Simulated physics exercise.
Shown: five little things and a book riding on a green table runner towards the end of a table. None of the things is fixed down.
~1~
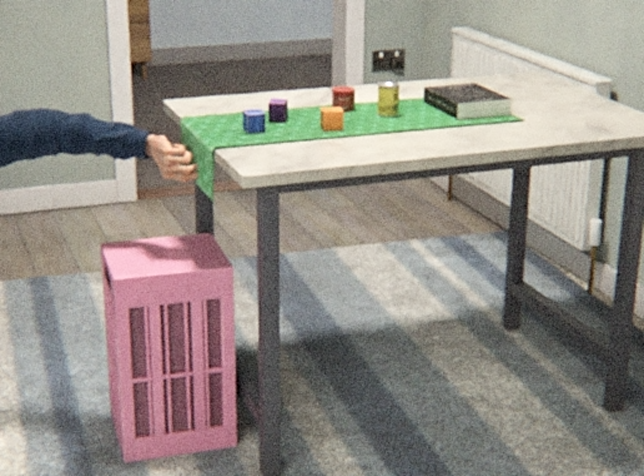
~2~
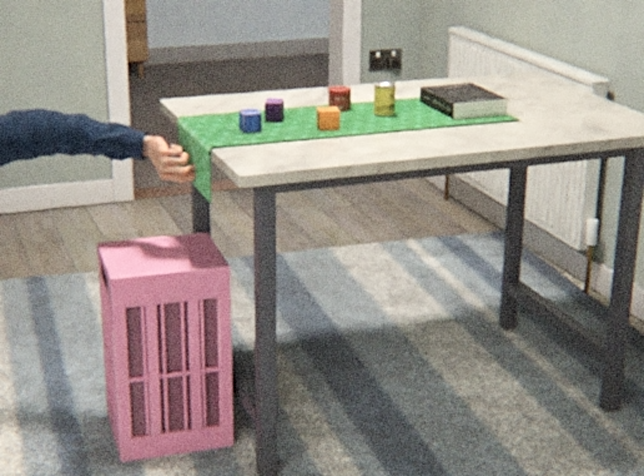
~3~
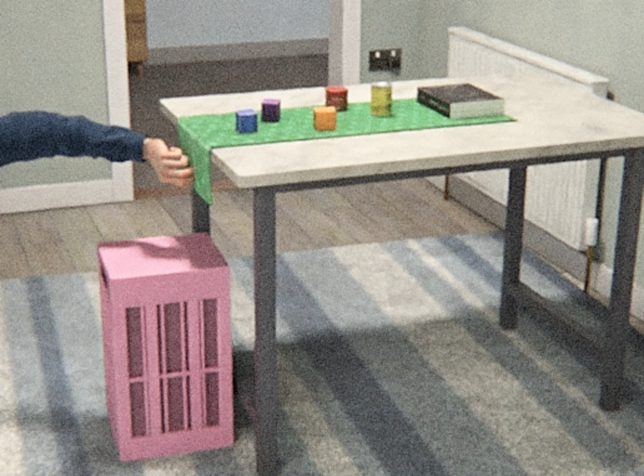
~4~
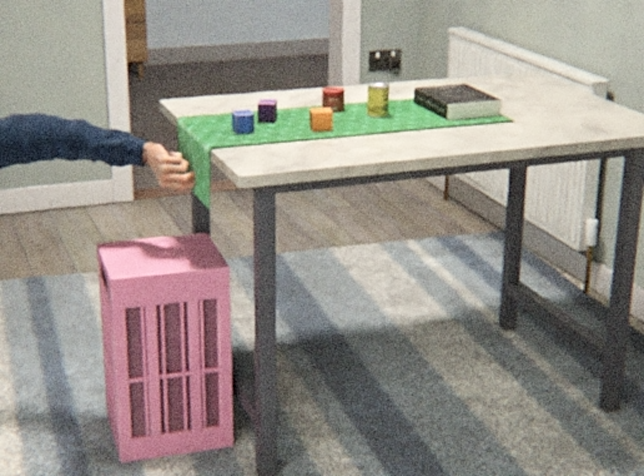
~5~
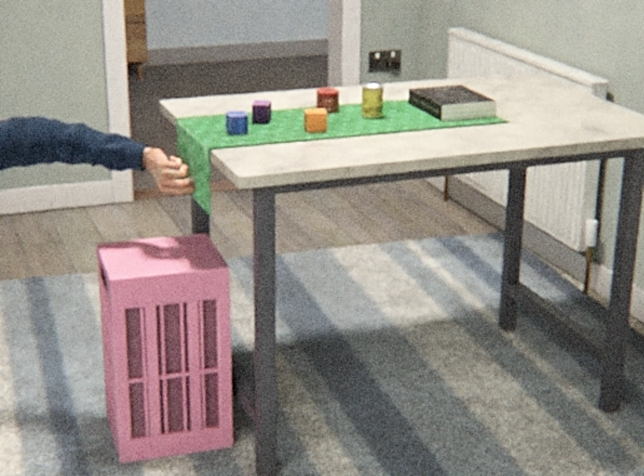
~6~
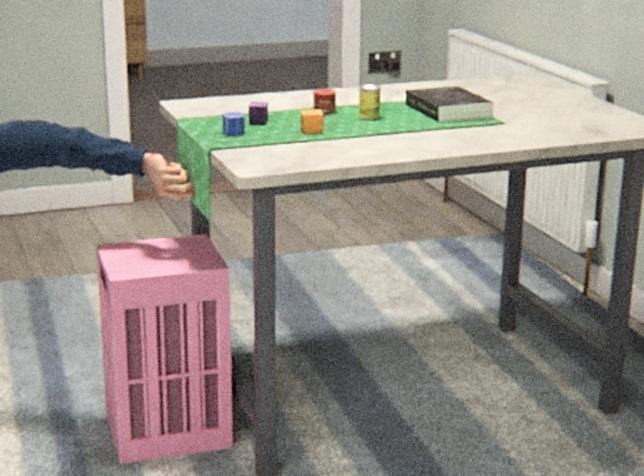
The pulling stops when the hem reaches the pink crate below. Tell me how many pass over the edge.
Only one fails to stay up.
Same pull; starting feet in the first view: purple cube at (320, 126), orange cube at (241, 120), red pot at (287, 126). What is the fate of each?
First the purple cube: It is still up there. Next the orange cube: It ends off the top. Last the red pot: It is still up there.
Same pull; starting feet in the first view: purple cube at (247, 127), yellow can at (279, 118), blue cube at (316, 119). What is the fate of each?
Each in turn: The purple cube goes down, the yellow can stays aloft, the blue cube stays aloft.
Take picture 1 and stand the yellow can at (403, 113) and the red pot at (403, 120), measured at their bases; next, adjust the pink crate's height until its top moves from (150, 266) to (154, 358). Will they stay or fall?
The yellow can ends up on top while the red pot ends up on top.
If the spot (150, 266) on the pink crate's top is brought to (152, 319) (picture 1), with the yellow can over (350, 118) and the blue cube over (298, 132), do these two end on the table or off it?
Yellow can: Safe; blue cube: Lost.
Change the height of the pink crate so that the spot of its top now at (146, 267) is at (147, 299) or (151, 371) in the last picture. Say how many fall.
First case 2, second case 4.
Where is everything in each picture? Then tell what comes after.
The first picture shows hem (214, 203); blue cube (254, 111); purple cube (278, 101); orange cube (332, 109); red pot (344, 89); yellow can (389, 84); top of the crate (150, 266).
The second picture shows hem (211, 203); blue cube (250, 111).
The third picture shows hem (212, 207); purple cube (271, 101).
The fourth picture shows hem (210, 211); orange cube (321, 110); top of the crate (146, 266).
The fifth picture shows hem (211, 216); red pot (328, 90).
The sixth picture shows hem (209, 221); blue cube (233, 114); purple cube (258, 103); orange cube (312, 112); red pot (325, 91); yellow can (370, 87).
Soon after, hem on the crate; blue cube gone.
At rest, hem on the crate; blue cube gone. The count of fallen things is one.
